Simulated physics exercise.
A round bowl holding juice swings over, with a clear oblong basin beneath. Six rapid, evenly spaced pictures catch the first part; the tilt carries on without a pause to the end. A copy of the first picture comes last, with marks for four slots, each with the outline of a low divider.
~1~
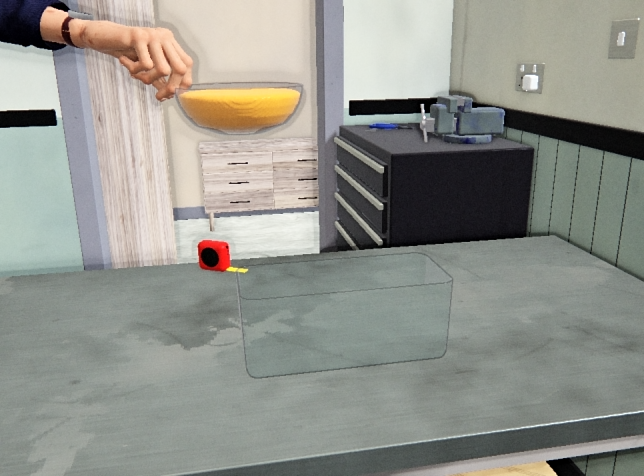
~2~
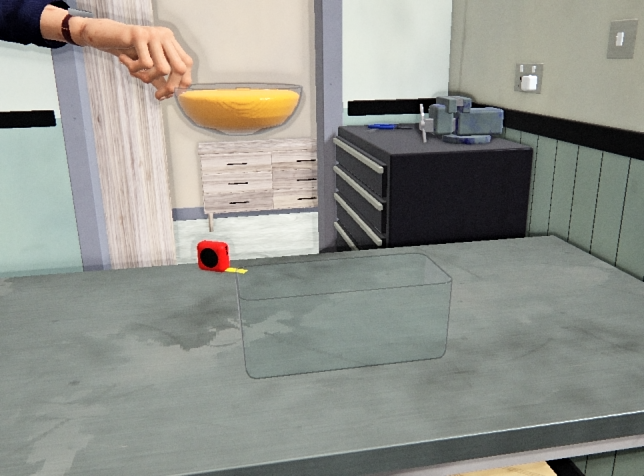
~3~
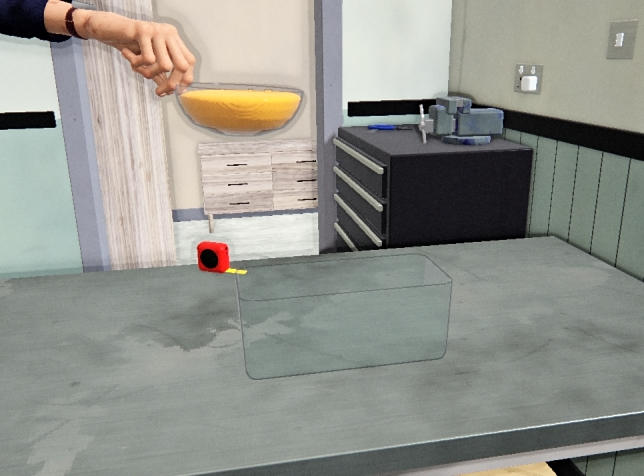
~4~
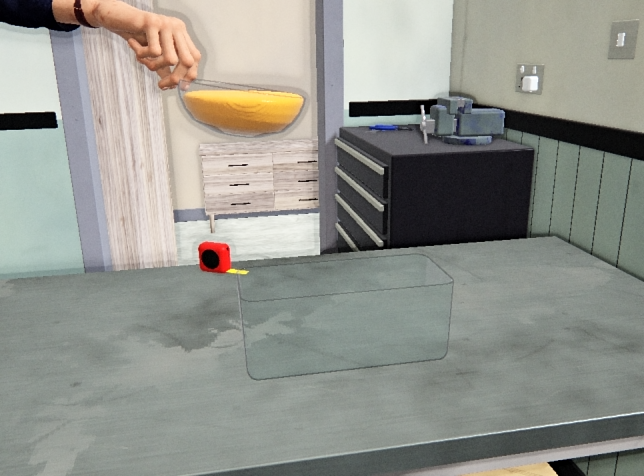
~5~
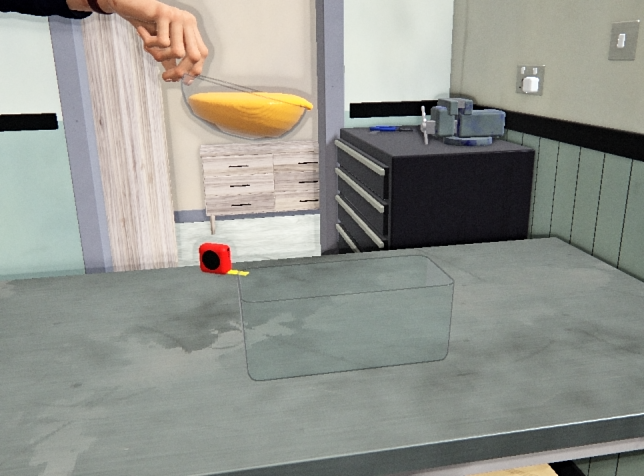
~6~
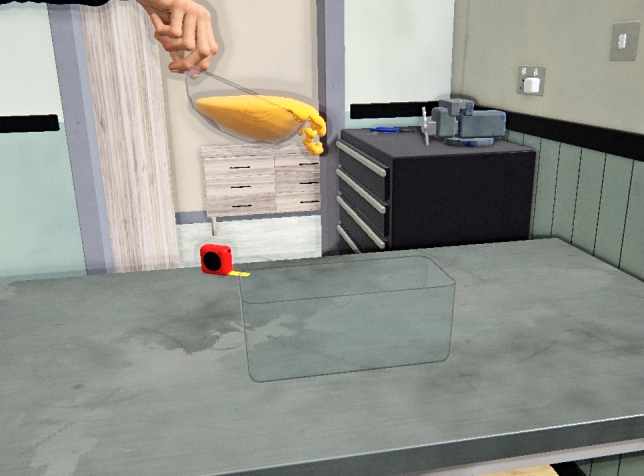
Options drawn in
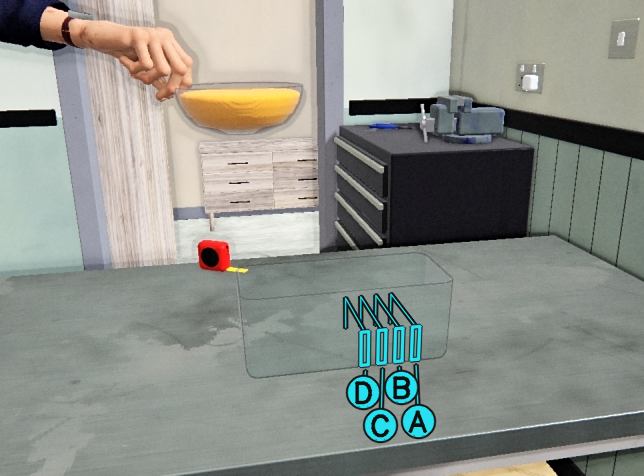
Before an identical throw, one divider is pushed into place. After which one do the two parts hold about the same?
C beats the others.
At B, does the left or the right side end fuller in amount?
The left side.
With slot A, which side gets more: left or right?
The left one.
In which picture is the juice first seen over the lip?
Picture 5.
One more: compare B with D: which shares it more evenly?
Slot D.
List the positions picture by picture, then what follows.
Upright, lip at (300, 84); basin from (246, 376) to (446, 354); nothing has left yet, in the first frame.
Upright, lip at (300, 85); nothing has left yet, in the second frame.
Tipped about 4°, lip at (301, 90); nothing has left yet, in the third frame.
Tipped about 10°, lip at (303, 96); nothing has left yet, in the fourth frame.
Tipped about 17°, lip at (305, 105); juice is over the lip, down to (305, 105), in the fifth frame.
Tipped about 25°, lip at (306, 116); juice is over the lip, down to (312, 151), in the sixth frame.
In cyan, A at (416, 365); B at (399, 367); C at (382, 368); D at (365, 370).
With A, about 92 % ends left of the wall and 4 % right of it; 4 % is lost outside.
With B, about 85 % ends left of the wall and 10 % right of it; 5 % is lost outside.
With C, about 50 % ends left of the wall and 45 % right of it; 5 % is lost outside.
With D, about 31 % ends left of the wall and 64 % right of it; 5 % is lost outside.
